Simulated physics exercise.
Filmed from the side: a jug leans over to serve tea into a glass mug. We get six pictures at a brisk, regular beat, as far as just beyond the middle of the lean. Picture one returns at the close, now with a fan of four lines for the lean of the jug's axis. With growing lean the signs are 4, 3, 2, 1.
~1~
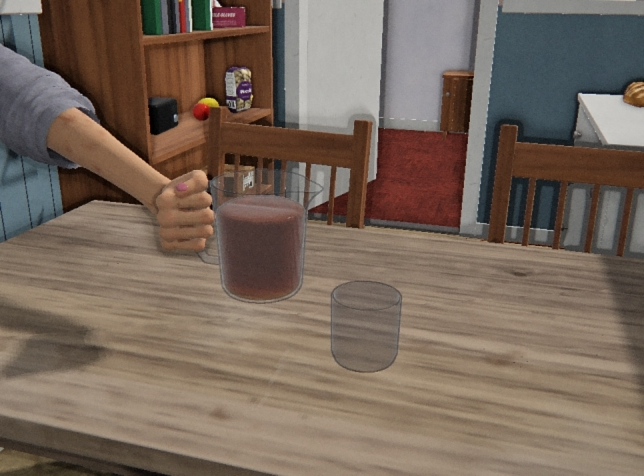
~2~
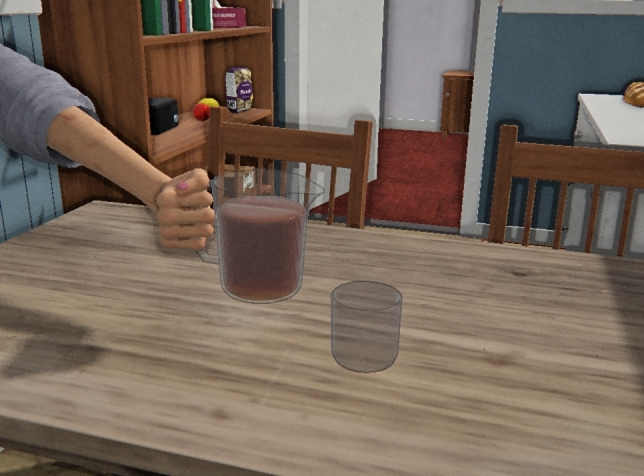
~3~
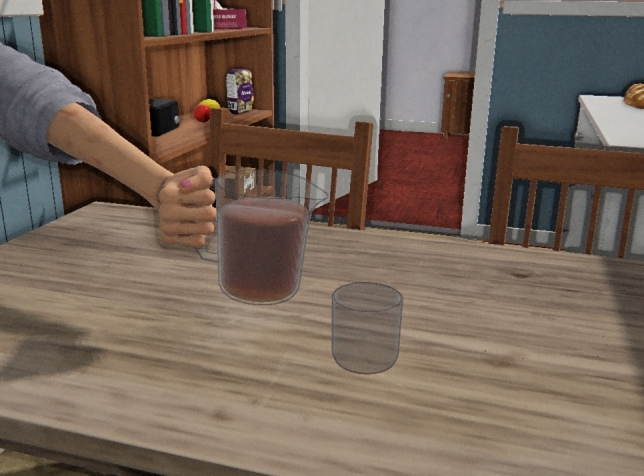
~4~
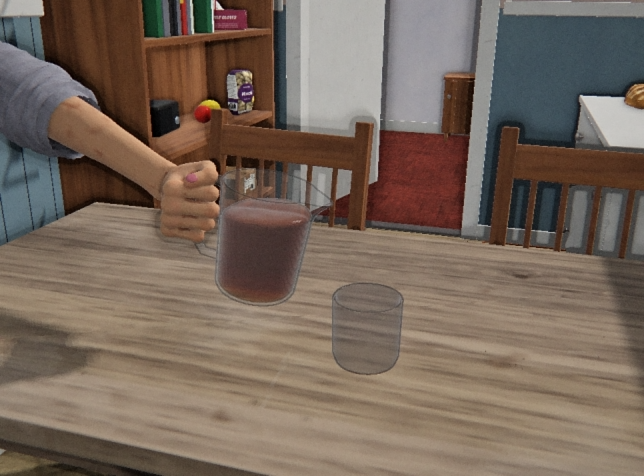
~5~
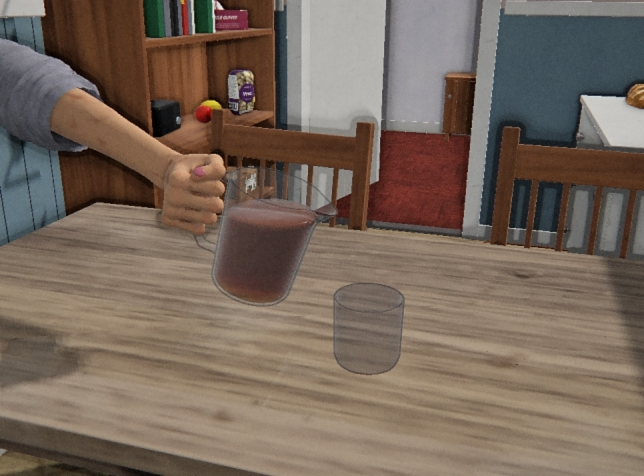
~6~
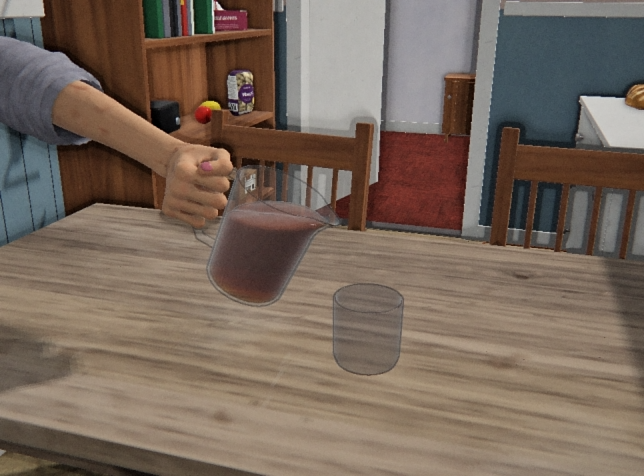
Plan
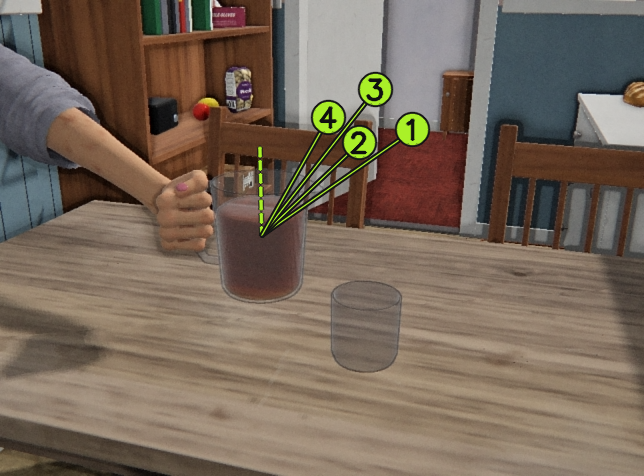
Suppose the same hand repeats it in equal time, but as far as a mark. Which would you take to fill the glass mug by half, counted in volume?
It is 1.
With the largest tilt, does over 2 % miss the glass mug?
No.
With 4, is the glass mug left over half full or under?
Under.
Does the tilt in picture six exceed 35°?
No, it does not.
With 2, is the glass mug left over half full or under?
Under half.
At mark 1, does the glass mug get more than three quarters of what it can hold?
No, less.
In lime, 1 at (399, 139); 2 at (347, 154); 3 at (365, 102); 4 at (320, 132).
With 1, the glass mug ends with about 51 % of what it can hold.
With 2, the glass mug ends with about 31 % of what it can hold.
With 3, the glass mug ends with about 15 % of what it can hold.
With 4, the glass mug ends with about 4 % of what it can hold.
